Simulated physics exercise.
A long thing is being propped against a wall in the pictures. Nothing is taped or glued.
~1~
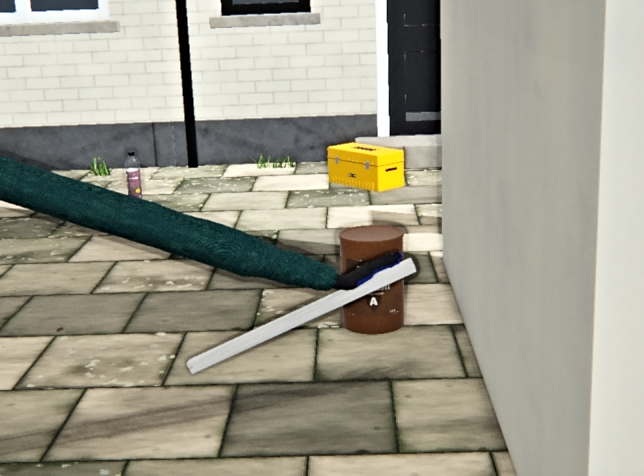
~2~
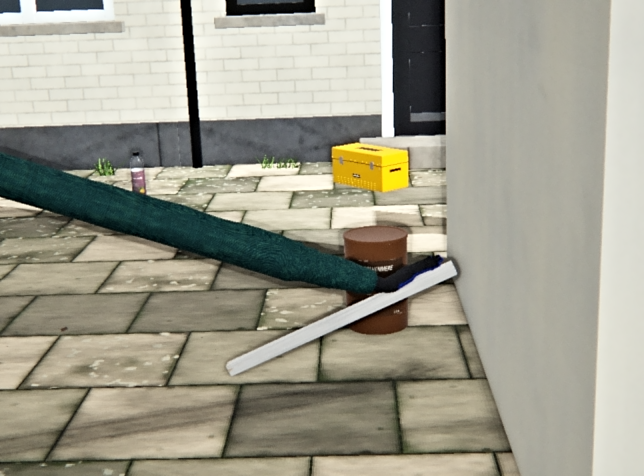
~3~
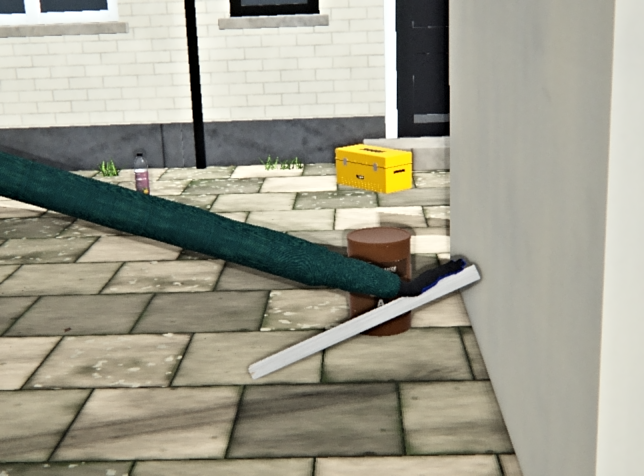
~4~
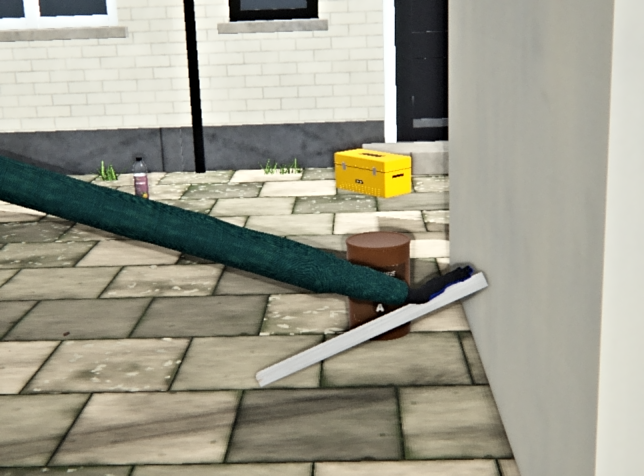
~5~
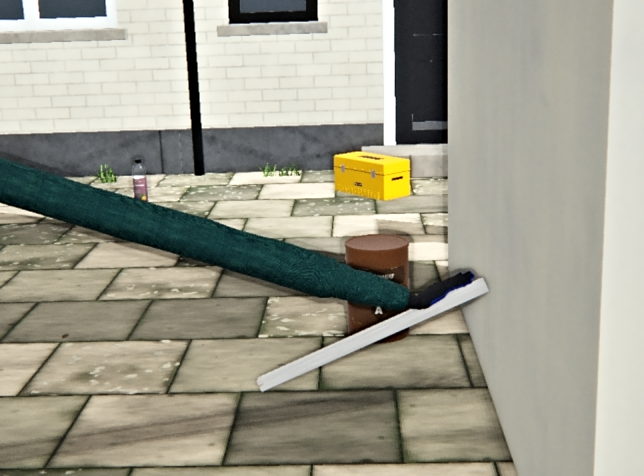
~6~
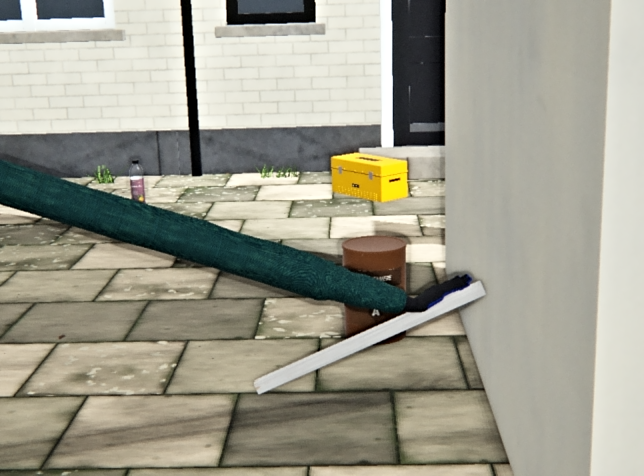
Paved yard by a pale brick building, a green-sleeved arm moving a white pole rightward past a brown pail and leaning it against a wall.
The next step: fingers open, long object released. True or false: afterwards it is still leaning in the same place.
False.
Then, 0.30 s later than the last frame, white pole 9° lower than it was left near (362, 355).
Then, 0.40 s later than the last frame, white pole 24° lower than it was left near (360, 386).
When it is over, moved from the start, white pole; brown pail as before. End places, in pixels of the last picture, white pole near (360, 385). The pole gives way.
